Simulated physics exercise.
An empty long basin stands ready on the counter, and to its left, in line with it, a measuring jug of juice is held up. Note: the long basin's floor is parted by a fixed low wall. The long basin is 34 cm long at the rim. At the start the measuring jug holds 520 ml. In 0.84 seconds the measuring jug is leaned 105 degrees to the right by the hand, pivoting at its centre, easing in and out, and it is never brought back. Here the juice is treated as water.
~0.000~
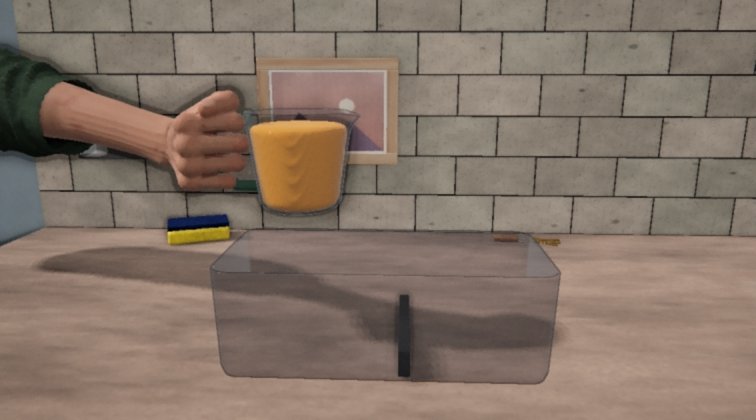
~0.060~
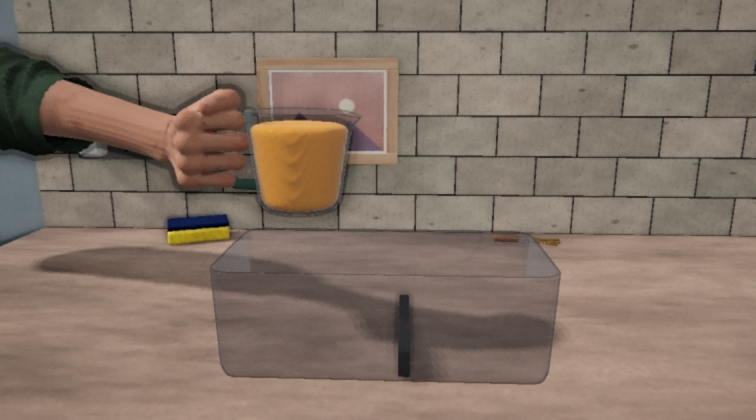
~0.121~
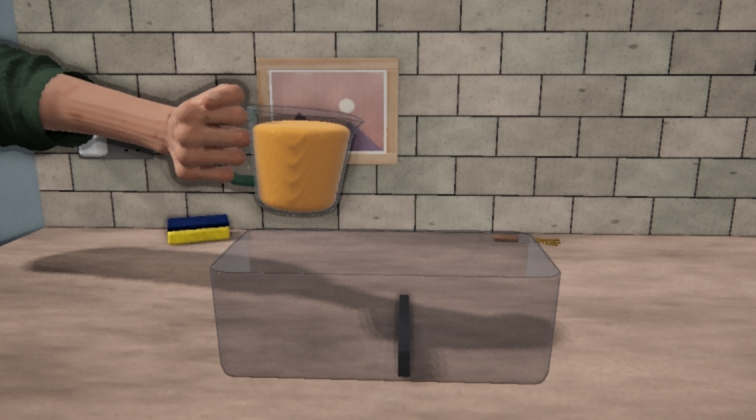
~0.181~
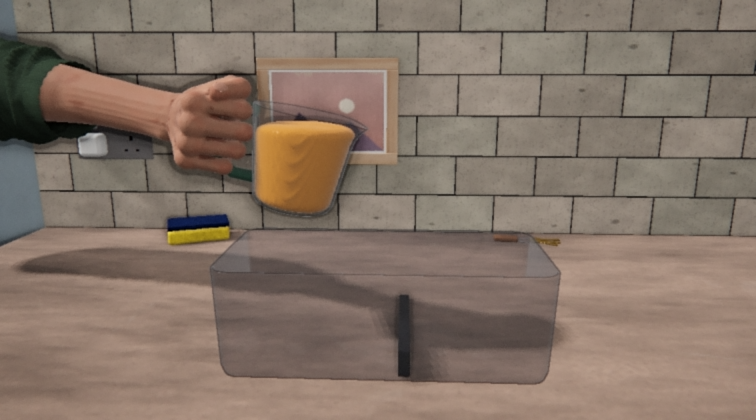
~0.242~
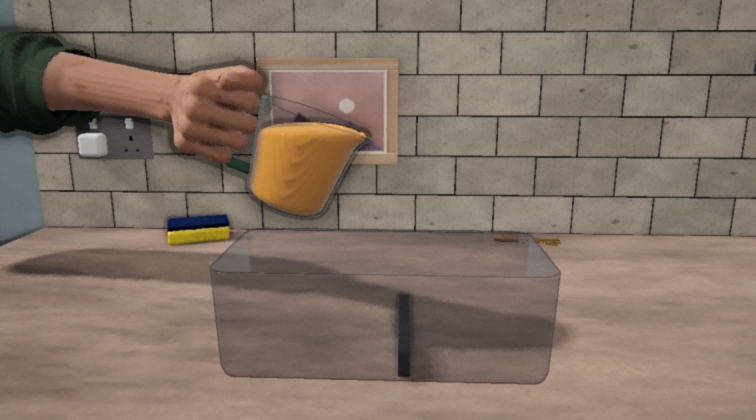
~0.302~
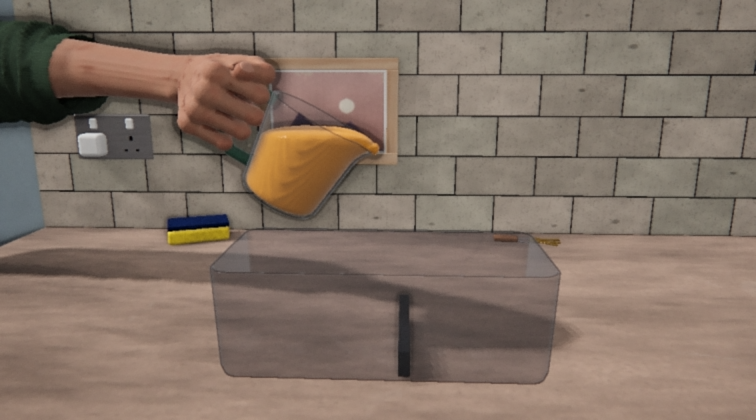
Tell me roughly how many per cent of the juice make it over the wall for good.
Roughly 64 per cent make it over.
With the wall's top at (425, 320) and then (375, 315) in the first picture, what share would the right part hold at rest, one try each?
Try 1: 25 %; try 2: 95 %.
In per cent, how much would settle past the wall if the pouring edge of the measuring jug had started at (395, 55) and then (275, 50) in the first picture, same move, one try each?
90 in a hundred, followed by 15 in a hundred.
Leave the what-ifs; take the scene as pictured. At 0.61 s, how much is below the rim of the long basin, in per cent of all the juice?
30 %, roughly.
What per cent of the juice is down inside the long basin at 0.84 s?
My estimate is about 88 percent.
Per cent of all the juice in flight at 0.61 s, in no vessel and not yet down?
Roughly 22 percent.
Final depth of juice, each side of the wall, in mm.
The left ends up at roughly 6 mm, with the right at roughly 16 mm.
Then, 0.61 s in, the tilt is 87° and 48 per cent is still to pour, 3 is left of the wall and 28 right of it.
Then, 0.84 s in, the tilt is 105° and 7 per cent is still to pour, 26 is left of the wall and 63 right of it.
Then, 1.08 s in, the tilt is 105° and 0 per cent is still to pour, 35 is left of the wall and 64 right of it.
Then, 1.34 s in, the tilt is 105° and 0 per cent is still to pour, 36 is left of the wall and 64 right of it.
Finally, 36 per cent lies left of the wall, 64 right of it and 0 outside.
